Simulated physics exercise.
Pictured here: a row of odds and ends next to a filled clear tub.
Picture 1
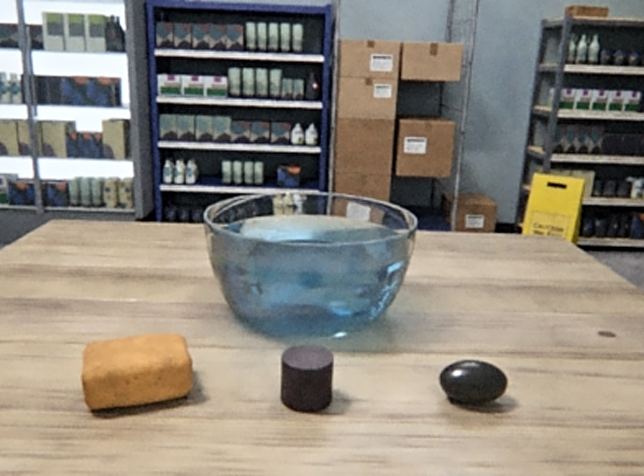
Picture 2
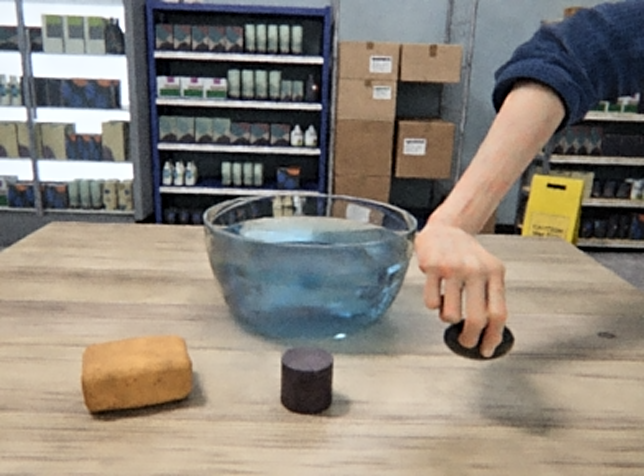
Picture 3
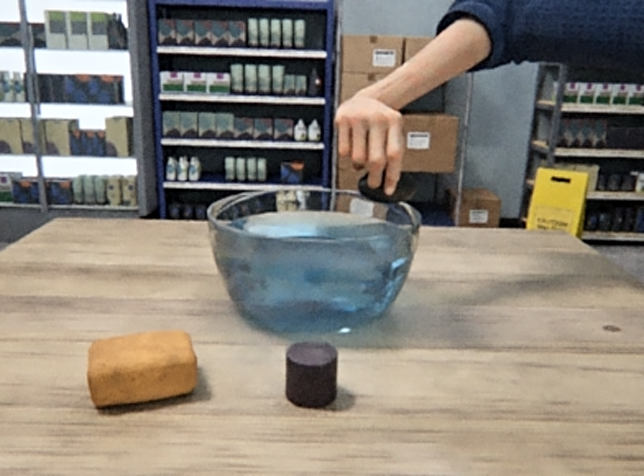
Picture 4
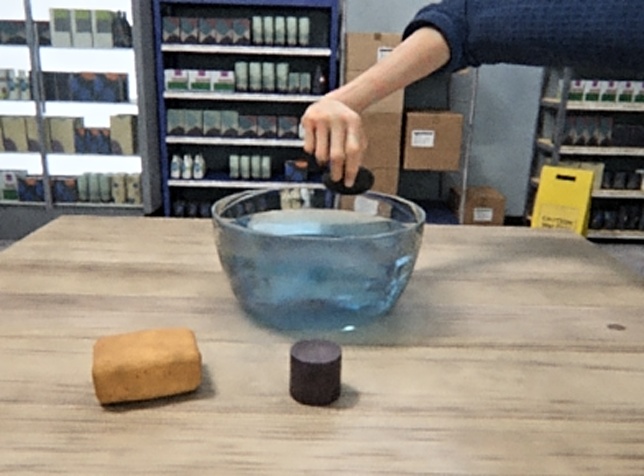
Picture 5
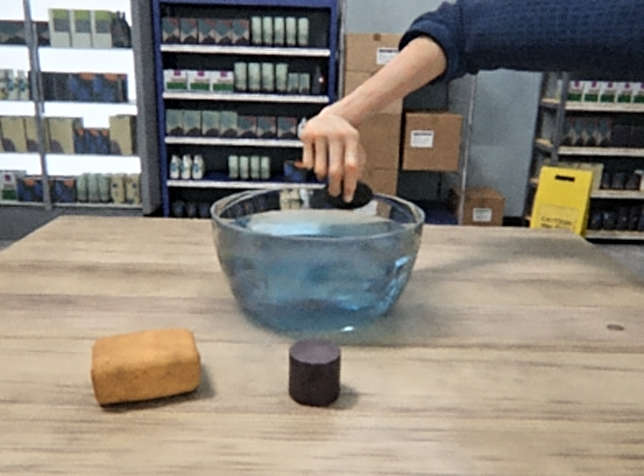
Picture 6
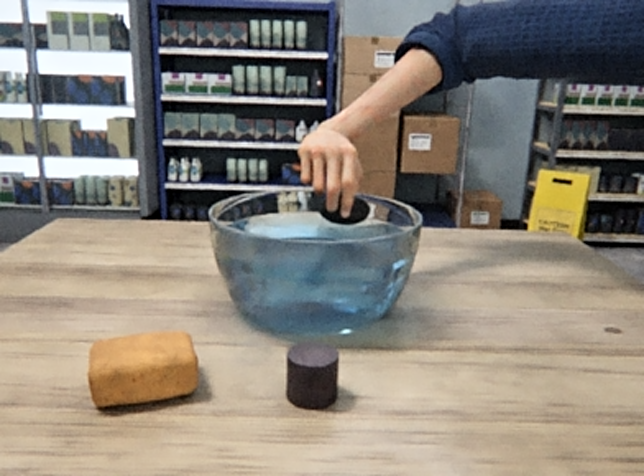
A hand picks up the dark stone at right and lowers it over a water-filled bowl.
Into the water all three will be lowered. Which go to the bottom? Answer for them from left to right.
Obs. - left is buoyant; middle heads down; right heads down.
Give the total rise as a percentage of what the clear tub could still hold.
About 12 percent.
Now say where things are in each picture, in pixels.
In the first picture, the row from the left; bread roll (138, 369); iron weight (307, 378); stone (473, 382).
In the second picture, a hand picks up the stone; stone (479, 339); iron weight (307, 379).
In the third picture, it is carried over; stone (387, 186); bread roll (143, 366).
In the fourth picture, it is above the clear tub; stone (349, 180); iron weight (316, 371).
In the fifth picture, it comes down; stone (347, 194); bread roll (147, 364).
In the sixth picture, it is just over the surface; bread roll (144, 367); iron weight (312, 375); stone (345, 210).
Next, the stone sinks.
After that, the iron weight sinks.
Finally, the bread roll rides on the surface; afloat, bread roll.
